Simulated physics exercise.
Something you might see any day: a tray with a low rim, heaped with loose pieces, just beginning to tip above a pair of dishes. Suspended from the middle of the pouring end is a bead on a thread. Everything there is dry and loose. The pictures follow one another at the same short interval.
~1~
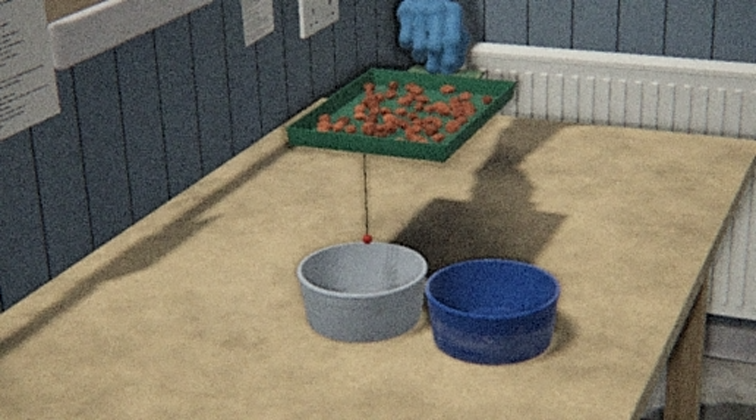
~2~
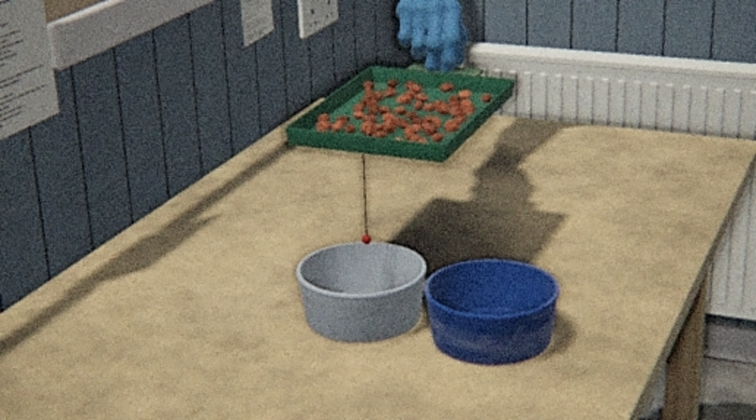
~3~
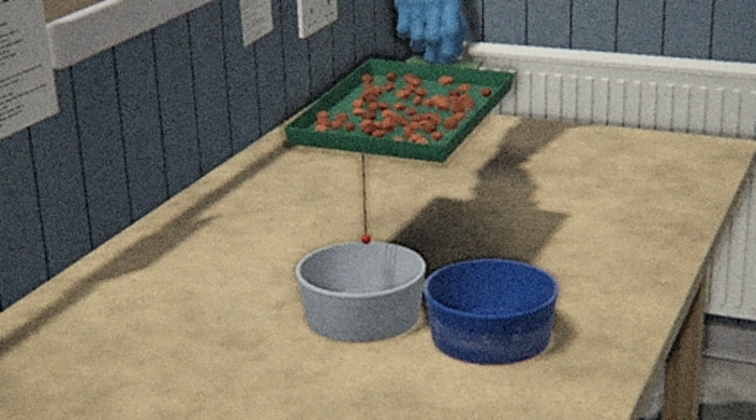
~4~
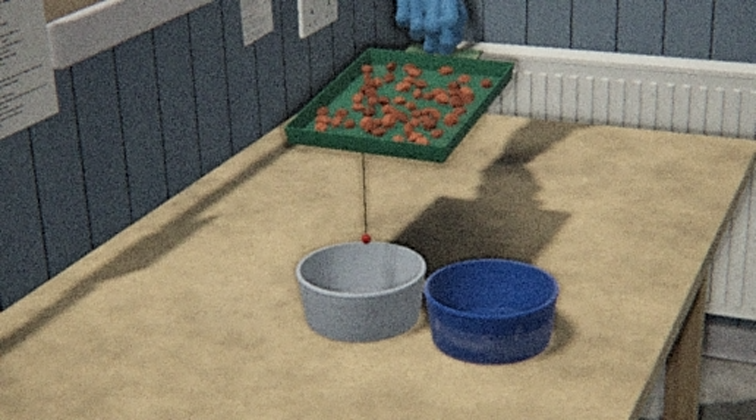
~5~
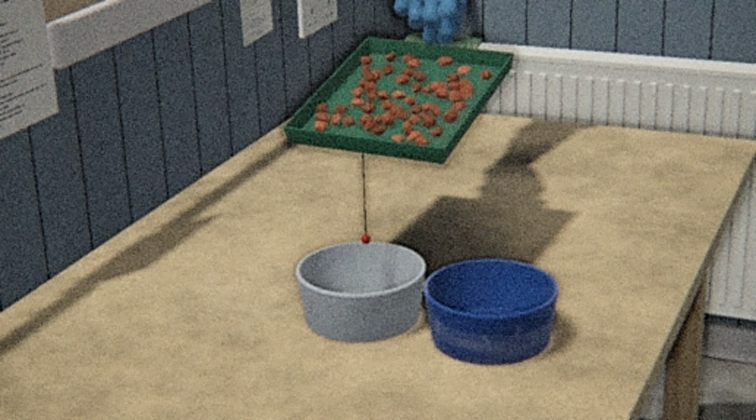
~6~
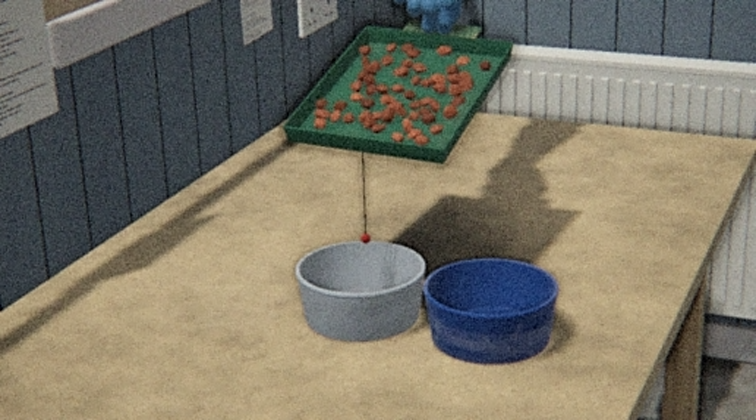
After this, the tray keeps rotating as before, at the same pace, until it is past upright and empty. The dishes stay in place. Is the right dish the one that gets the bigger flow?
My bet is the dish over on the left is left holding more.
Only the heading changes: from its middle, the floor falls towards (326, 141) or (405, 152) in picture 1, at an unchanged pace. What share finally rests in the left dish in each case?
10 per cent, then 70 per cent.
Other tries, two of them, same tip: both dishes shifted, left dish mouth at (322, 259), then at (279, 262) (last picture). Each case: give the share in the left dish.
50 per cent the first time, 30 per cent the second time.
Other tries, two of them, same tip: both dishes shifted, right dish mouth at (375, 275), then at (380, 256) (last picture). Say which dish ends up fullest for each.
At the first place the right-hand dish, at the second right.
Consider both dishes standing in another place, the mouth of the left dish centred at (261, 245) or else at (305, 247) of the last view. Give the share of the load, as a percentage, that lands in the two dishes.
Roughly 70 per cent the first time and 60 per cent the second.
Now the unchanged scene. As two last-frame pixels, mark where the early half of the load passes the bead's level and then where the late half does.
(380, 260) first, (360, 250) later.
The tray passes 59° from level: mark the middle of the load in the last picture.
Centre estimate: (380, 119).
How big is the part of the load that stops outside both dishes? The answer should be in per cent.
Share: Approx. 20 %.
Shortly afterwards, tray tipped steeply; the whole lot on the tray.
Next, tray tipped right over; near half on the tray; a little in the right dish; near a third in the left dish; a little in the air.
Some moments later, tray tipped past a quarter turn; a little in the right dish; the bulk in the left dish; near a quarter outside both.
In the end, tray tipped past a quarter turn; a little in the right dish; the bulk in the left dish; near a quarter outside both.
